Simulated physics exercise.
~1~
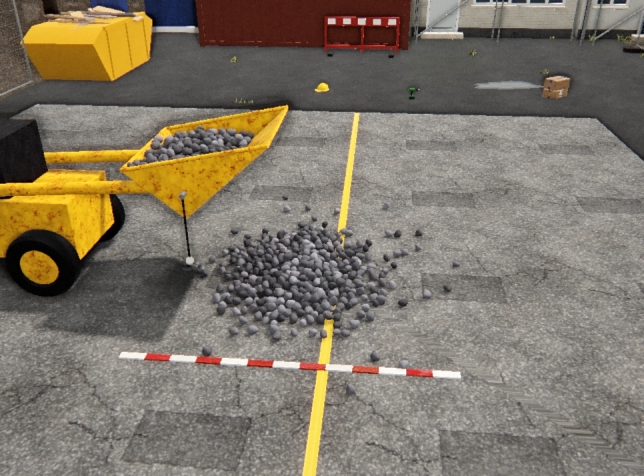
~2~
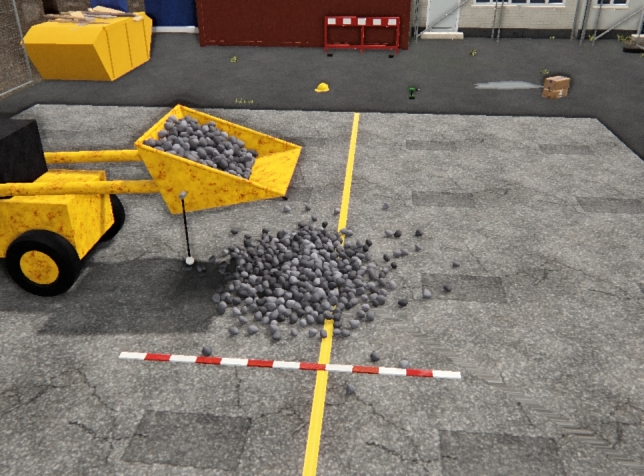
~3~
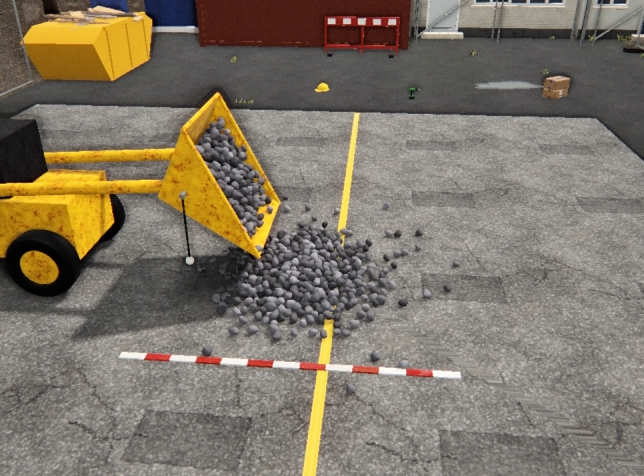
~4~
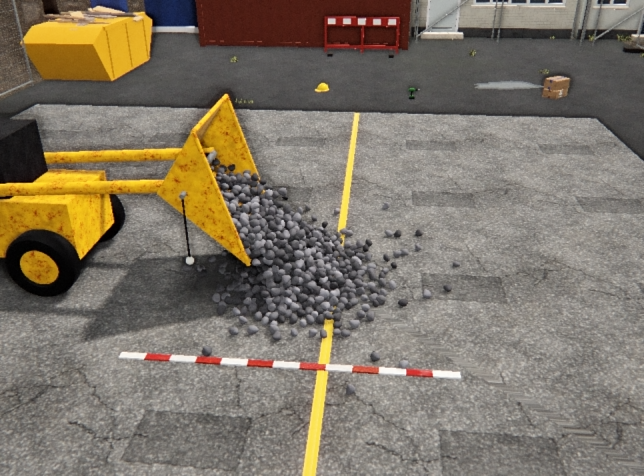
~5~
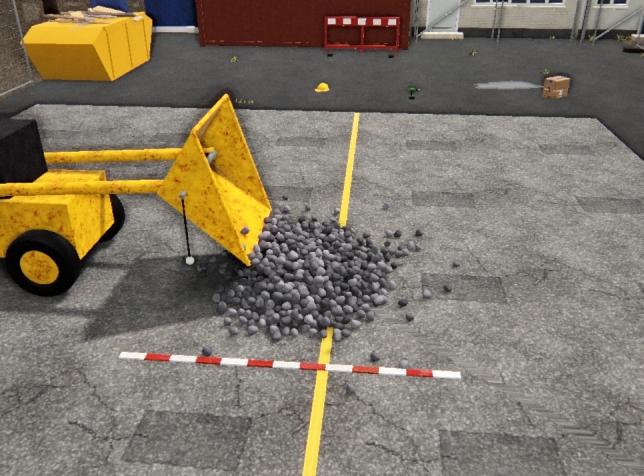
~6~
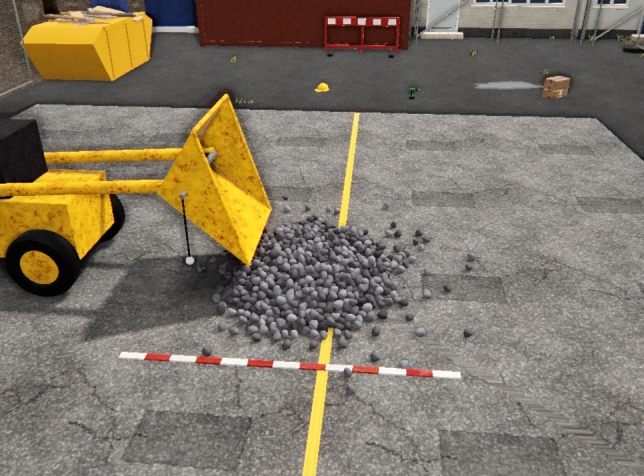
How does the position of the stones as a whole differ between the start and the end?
At the start the stones are split between the raised bucket on the left and the heap on the ground. By the end they all lie on the ground, so as a whole they are lower and further to the right.
A yellow loader on the left holds a bucket of grey stones beside a heap already lying across a yellow line on cracked grey paving. The yard is seen from above, with a red and white striped strip in front and a yellow skip, a dark red container and a red barrier behind. The bucket tips forward and down to the right, at first keeping its load. Once it is steep, the stones slide out onto the near side of the heap. The bucket stays tipped and ends up empty, while the heap settles wider and a few stones scatter to the right.
